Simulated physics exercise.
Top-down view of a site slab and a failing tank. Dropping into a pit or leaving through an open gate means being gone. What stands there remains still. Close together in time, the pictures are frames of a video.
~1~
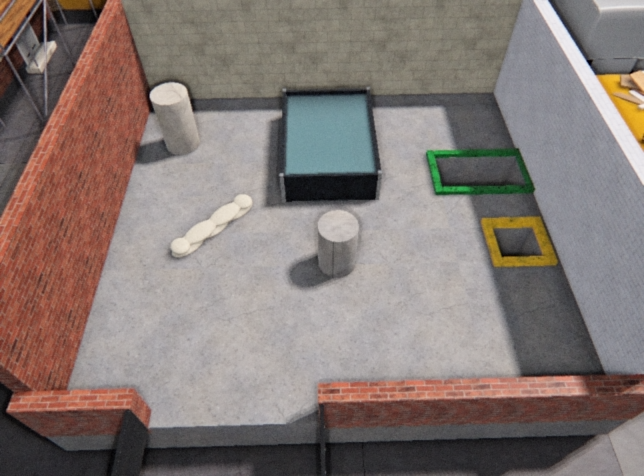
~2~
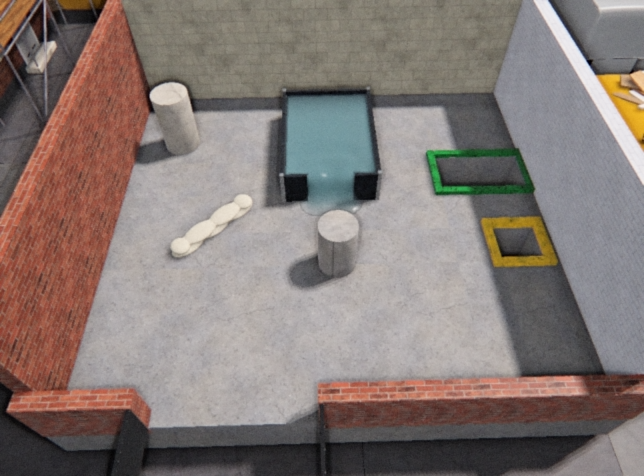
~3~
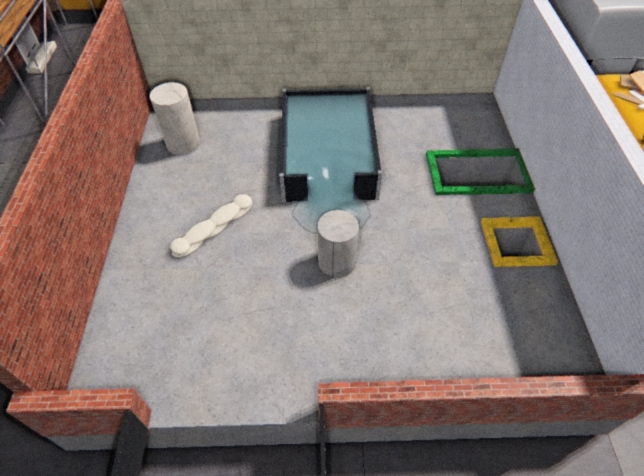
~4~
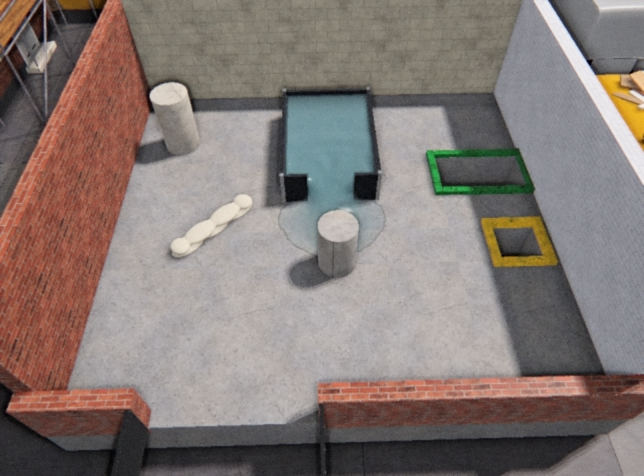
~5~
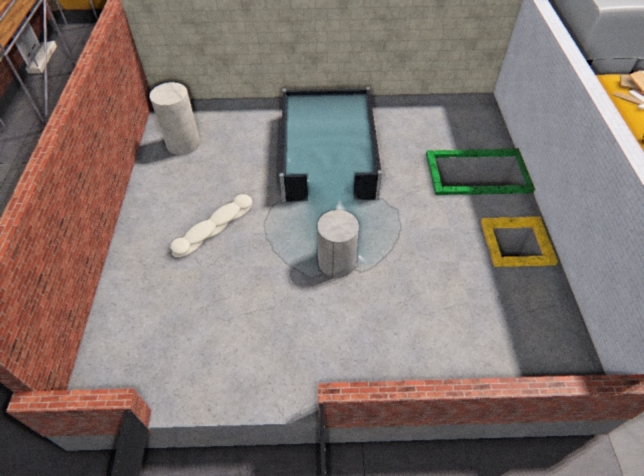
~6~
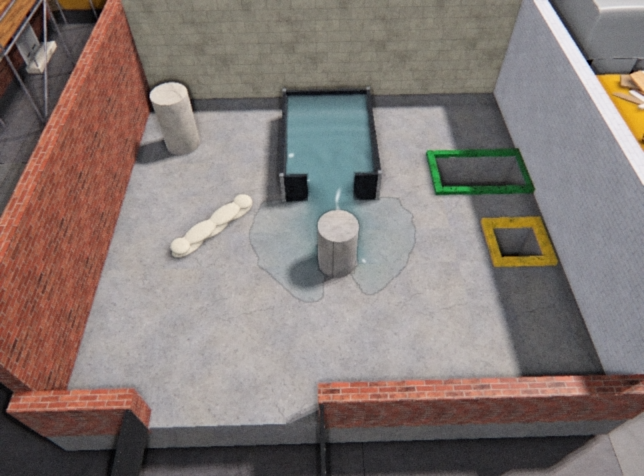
Water pouring through a gap in the front of a dark tank and spreading around a concrete cylinder across a walled slab.
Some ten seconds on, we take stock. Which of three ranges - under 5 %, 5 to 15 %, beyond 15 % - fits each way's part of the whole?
For the gate, beyond 15 %; for the green pit, under 5 %; for the yellow pit, under 5 %.
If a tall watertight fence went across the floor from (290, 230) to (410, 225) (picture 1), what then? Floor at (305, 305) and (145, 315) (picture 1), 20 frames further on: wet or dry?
Taking them in the order asked, the first is not reached and the second is inundated.
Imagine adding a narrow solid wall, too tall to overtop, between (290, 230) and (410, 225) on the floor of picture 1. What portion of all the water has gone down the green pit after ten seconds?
Green: 6 %.
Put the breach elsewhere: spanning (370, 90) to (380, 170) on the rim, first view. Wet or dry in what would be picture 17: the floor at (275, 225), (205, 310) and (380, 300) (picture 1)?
In the order asked: Out of reach, out of reach, out of reach.
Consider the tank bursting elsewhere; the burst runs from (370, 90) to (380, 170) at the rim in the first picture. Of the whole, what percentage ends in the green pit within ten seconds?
Per cent: Green 25.
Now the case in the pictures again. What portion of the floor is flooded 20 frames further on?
About 45 per cent.
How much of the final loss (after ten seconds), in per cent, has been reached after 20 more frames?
Roughly 25 percent of it.
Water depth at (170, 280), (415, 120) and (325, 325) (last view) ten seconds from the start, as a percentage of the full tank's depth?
I'd say around 8 per cent, then 0 per cent, then 6 per cent.
A moment on, water covers 15 % of the floor; the gate 0 %, the green pit 0 %, the yellow pit 0 %.
Next, water covers 40 % of the floor; the gate 1 %, the green pit 0 %, the yellow pit 0 %.
Then, water covers 45 % of the floor; the gate 5 %, the green pit 0 %, the yellow pit 0 %.
Later, water covers 50 % of the floor; the gate 11 %, the green pit 0 %, the yellow pit 0 %.
In the end, water covers 65 % of the floor; the gate 19 %, the green pit 0 %, the yellow pit 0 %.
